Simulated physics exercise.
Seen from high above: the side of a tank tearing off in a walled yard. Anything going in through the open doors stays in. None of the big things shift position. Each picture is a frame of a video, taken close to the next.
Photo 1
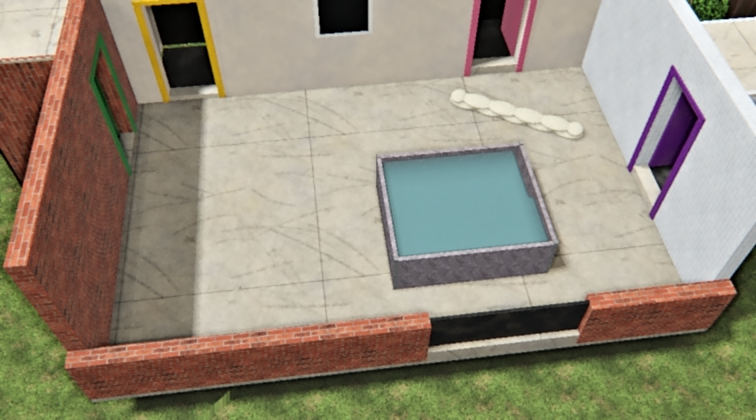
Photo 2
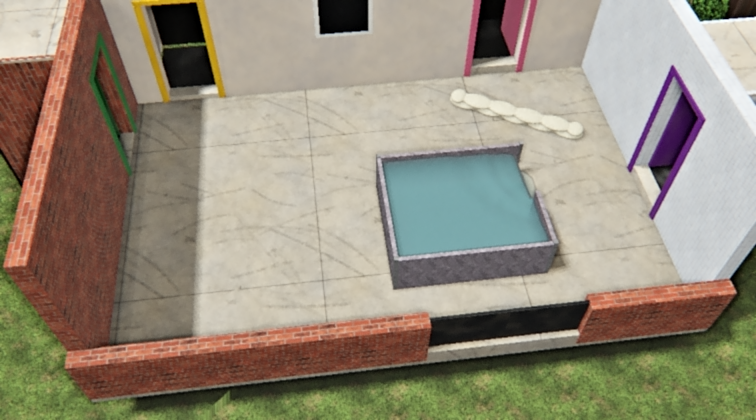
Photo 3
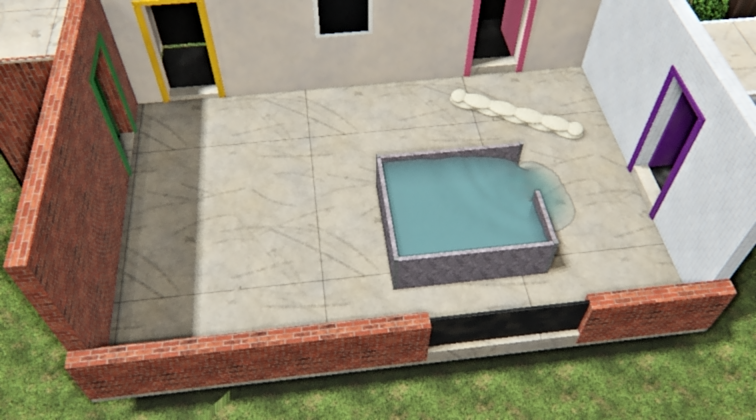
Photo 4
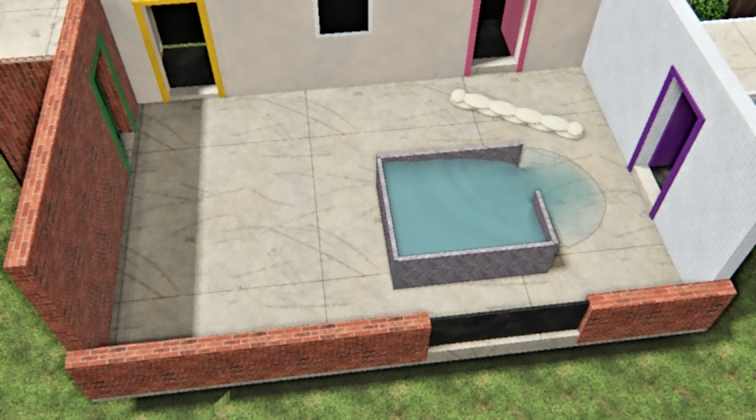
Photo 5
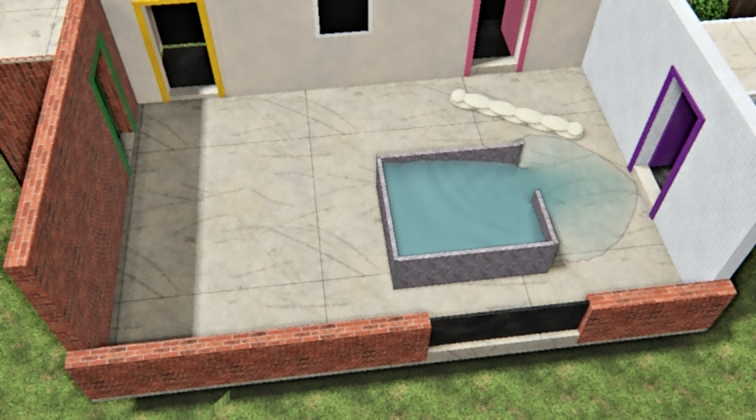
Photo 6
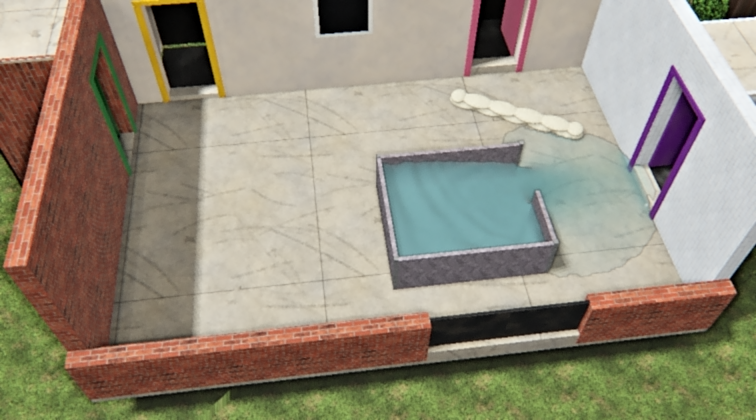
Water pours through a gap in the tank's right side and spreads across the walled yard.
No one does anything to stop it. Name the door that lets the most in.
Purple.
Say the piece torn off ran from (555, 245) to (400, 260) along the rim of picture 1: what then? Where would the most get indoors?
I'd point to the one in green.
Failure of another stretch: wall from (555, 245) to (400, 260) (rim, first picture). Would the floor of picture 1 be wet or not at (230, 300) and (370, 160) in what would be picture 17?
Well, the first point ends up swamped, and the second one ends up unwetted.
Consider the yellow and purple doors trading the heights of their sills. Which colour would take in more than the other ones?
That would be the purple door.
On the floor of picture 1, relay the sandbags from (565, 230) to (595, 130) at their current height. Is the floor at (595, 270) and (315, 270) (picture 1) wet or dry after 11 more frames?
As listed: Under water, dry.
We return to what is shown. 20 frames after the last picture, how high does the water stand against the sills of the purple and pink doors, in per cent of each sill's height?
In order: Roughly 140 % and 60 %.
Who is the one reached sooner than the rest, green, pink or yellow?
Looks like the pink door, honestly.
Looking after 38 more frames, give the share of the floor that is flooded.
Estimate: Near 70 %.
A moment on, water covers 15 % of the floor; green door not reached, pink door not reached, yellow door not reached, purple door some in.
Next, water covers 20 % of the floor; green door not reached, pink door wet at the sill, nothing in, yellow door not reached, purple door a lot in.
Then, water covers 35 % of the floor; green door not reached, pink door wet at the sill, nothing in, yellow door not reached, purple door a lot in.
Later, water covers 70 % of the floor; green door not reached, pink door wet at the sill, nothing in, yellow door wet at the sill, nothing in, purple door a lot in.
In the end, water covers 95 % of the floor; green door some in, pink door wet at the sill, nothing in, yellow door wet at the sill, nothing in, purple door a lot in; the purple door has let in the most.
